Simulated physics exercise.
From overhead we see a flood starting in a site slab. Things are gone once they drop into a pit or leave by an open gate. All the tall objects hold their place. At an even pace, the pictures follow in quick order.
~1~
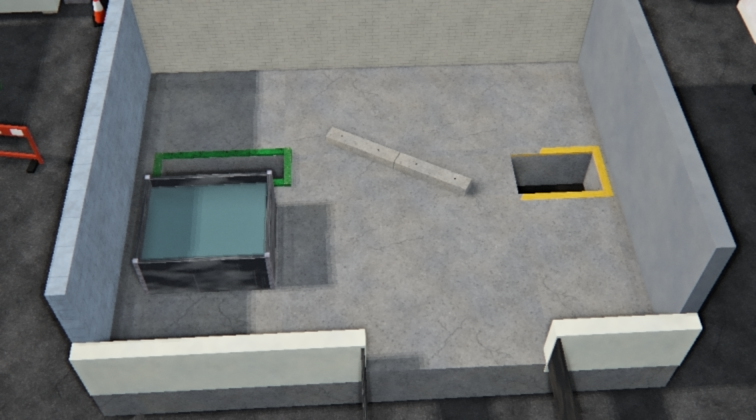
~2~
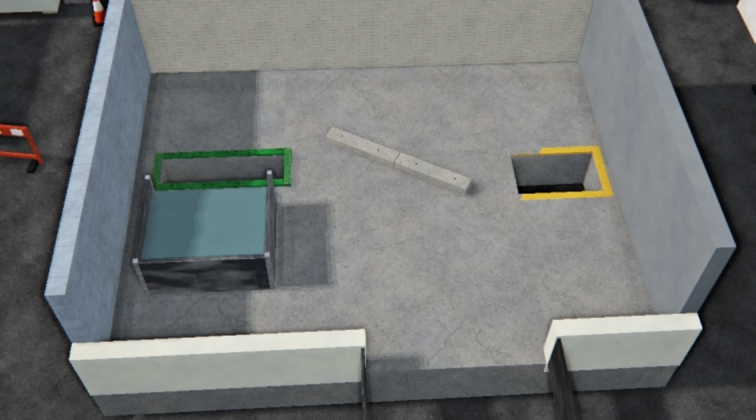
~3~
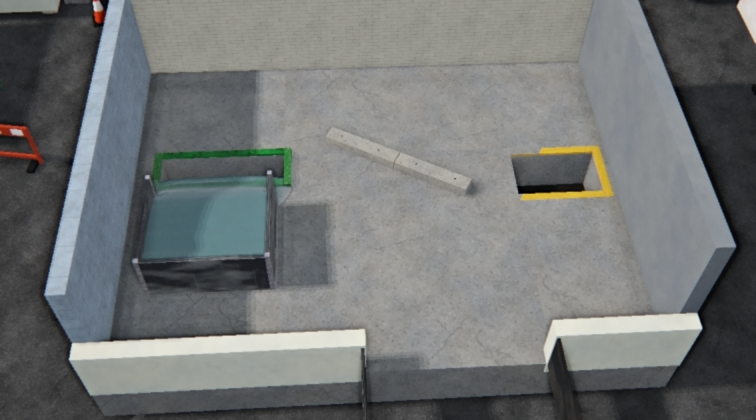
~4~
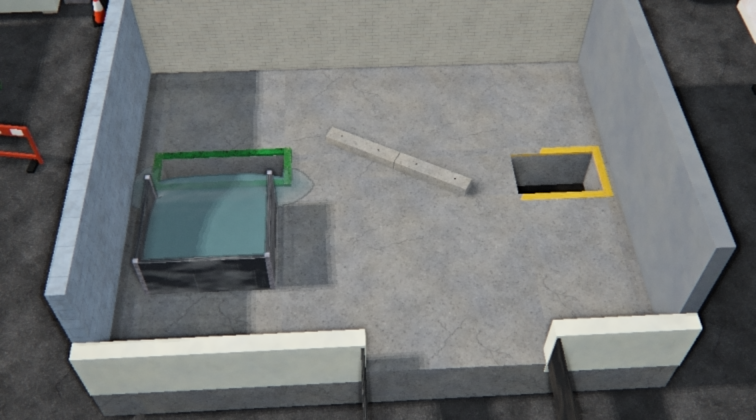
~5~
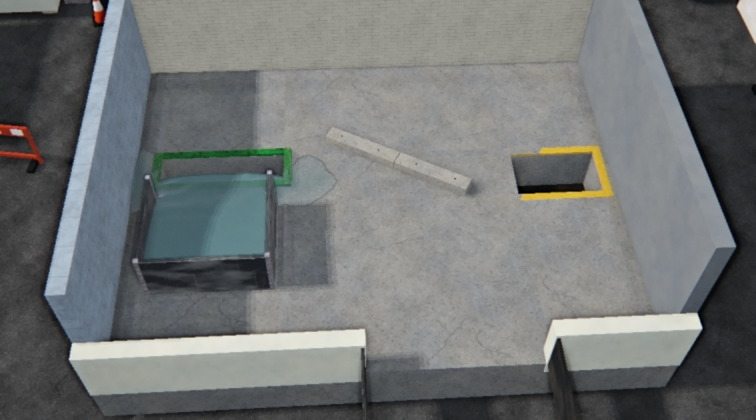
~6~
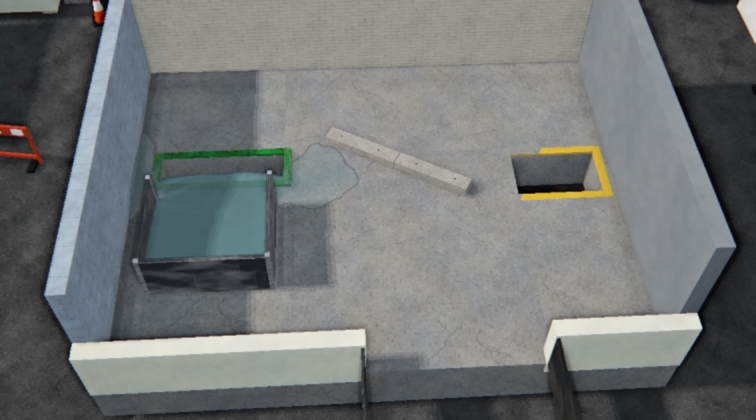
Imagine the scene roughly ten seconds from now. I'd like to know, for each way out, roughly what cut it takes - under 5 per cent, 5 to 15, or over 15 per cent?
The gate takes under 5 per cent. The green pit takes over 15 per cent. The yellow pit takes under 5 per cent.
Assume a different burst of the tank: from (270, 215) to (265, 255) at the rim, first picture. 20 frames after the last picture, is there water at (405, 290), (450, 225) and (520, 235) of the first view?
In the order asked: Sodden, sodden, sodden.
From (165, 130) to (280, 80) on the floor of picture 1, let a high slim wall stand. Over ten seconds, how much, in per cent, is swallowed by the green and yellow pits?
Approximate split, green: 70 in a hundred; yellow: 0 in a hundred.
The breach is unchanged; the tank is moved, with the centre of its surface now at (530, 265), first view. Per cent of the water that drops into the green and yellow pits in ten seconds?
After ten seconds: Green pit at 2 percent, yellow pit at 60 percent.
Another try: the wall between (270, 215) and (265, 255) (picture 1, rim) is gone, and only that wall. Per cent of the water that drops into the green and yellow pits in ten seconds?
Out of every hundred parts, green takes 0 and yellow takes 20.
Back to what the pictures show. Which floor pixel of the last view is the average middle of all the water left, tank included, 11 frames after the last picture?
Roughly (224, 212) in the last picture.
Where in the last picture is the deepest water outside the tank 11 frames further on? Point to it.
Roughly at pixel (225, 190).
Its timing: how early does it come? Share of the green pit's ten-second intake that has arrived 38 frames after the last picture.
Around 100 percent.
A moment on, water covers 10 % of the floor; the gate 0 %, the green pit 44 %, the yellow pit 0 %.
Next, water covers 15 % of the floor; the gate 0 %, the green pit 59 %, the yellow pit 0 %.
Then, water covers 20 % of the floor; the gate 0 %, the green pit 66 %, the yellow pit 0 %.
Later, water covers 30 % of the floor; the gate 0 %, the green pit 68 %, the yellow pit 0 %.
In the end, water covers 20 % of the floor; the gate 0 %, the green pit 69 %, the yellow pit 0 %.
